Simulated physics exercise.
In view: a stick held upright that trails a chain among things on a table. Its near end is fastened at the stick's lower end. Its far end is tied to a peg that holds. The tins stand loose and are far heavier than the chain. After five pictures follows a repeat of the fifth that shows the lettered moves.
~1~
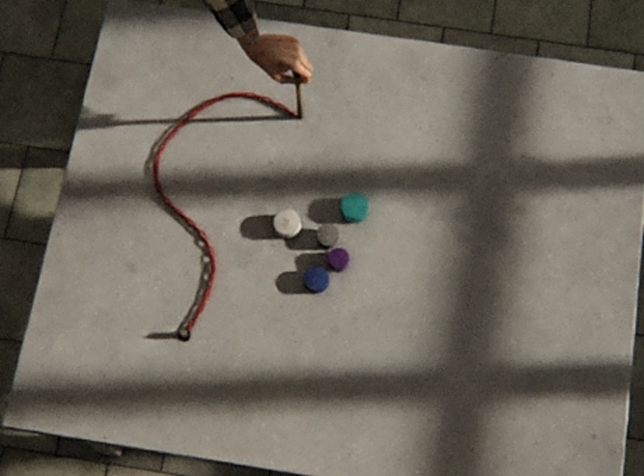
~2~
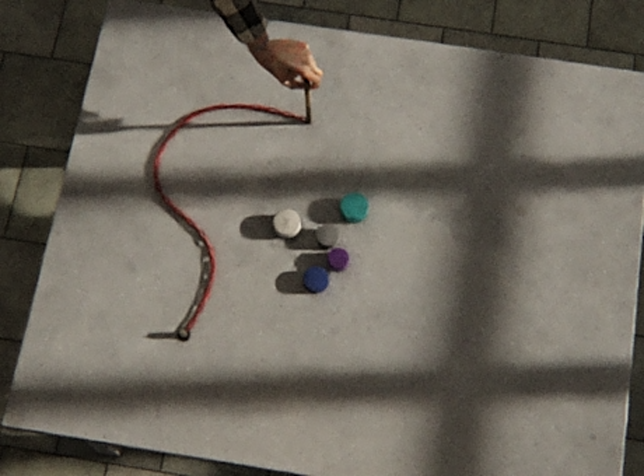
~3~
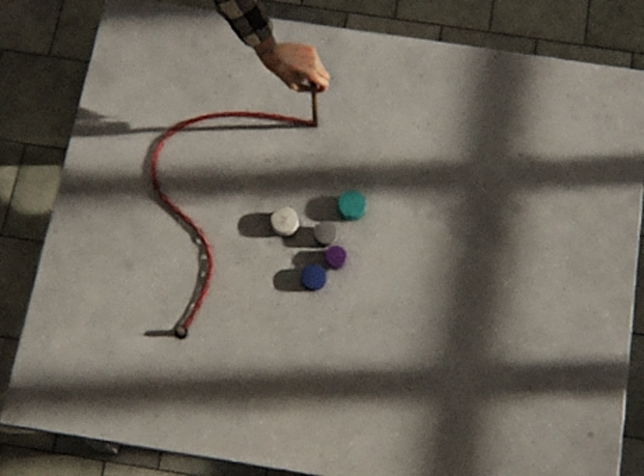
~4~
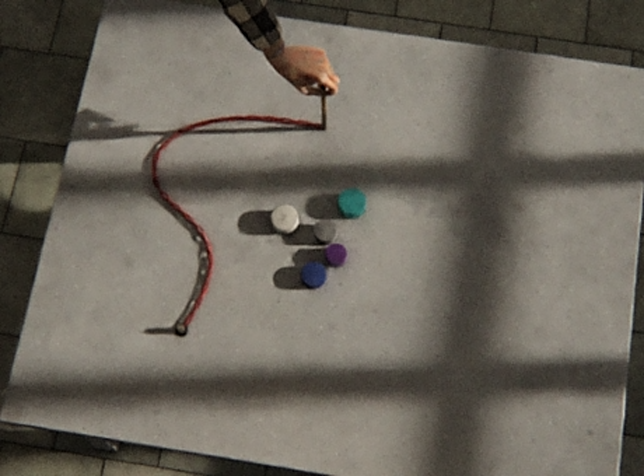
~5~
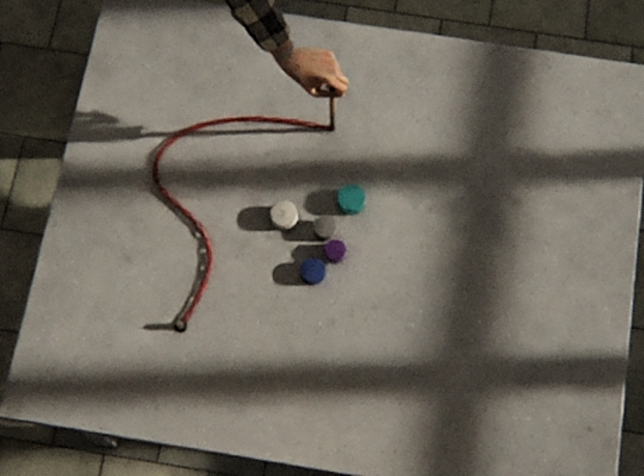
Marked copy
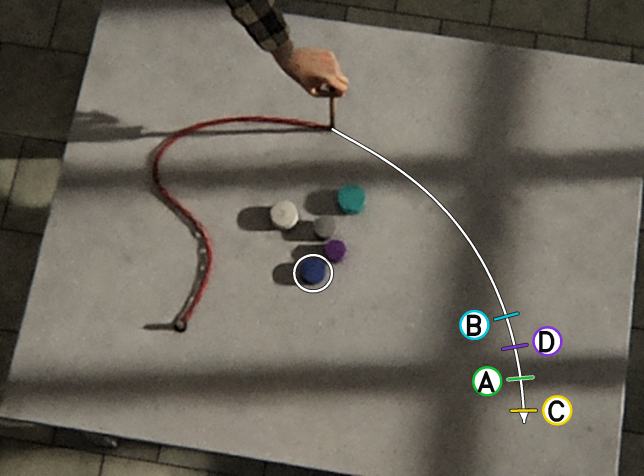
At first, a hand holds an upright stick near the top of a table, with a red chain curving from its foot to a small peg at lower left. The hand slides the stick a short way right and slightly downward, flattening the chain's upper bend, while five coloured tins stay put.
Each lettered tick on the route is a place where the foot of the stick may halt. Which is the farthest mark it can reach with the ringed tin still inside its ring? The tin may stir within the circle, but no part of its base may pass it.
It can go as far as D.
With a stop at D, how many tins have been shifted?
By then, four.
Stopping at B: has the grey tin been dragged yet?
No.
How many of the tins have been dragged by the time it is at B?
Two.
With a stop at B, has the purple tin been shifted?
No.
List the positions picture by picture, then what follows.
Peg (184, 333); grey tin (328, 237); purple tin (339, 260), in the first frame.
Purple tin (338, 260); white tin (287, 224), in the second frame.
Turquoise tin (352, 206); blue tin (314, 278), in the third frame.
Peg (181, 329); grey tin (326, 232), in the fourth frame.
Purple tin (335, 251); white tin (284, 216); turquoise tin (351, 200), in the fifth frame.
On the copy, A at (521, 378); B at (506, 316); C at (524, 411); D at (515, 347); the ring at (313, 273); the route from (332, 129) via (473, 246) to (524, 422).
On D. First, foot of the stick (417, 184); blue tin (313, 272).
Then, foot of the stick (483, 263); blue tin (313, 272).
Finally, foot of the stick (515, 347); grey tin (327, 240); purple tin (332, 261); white tin (304, 248); turquoise tin (352, 246); blue tin (312, 272); the blue tin is still in its ring.
By contrast, A drags the ringed tin to (310, 286); B is safe but short; C drags the ringed tin to (309, 303).
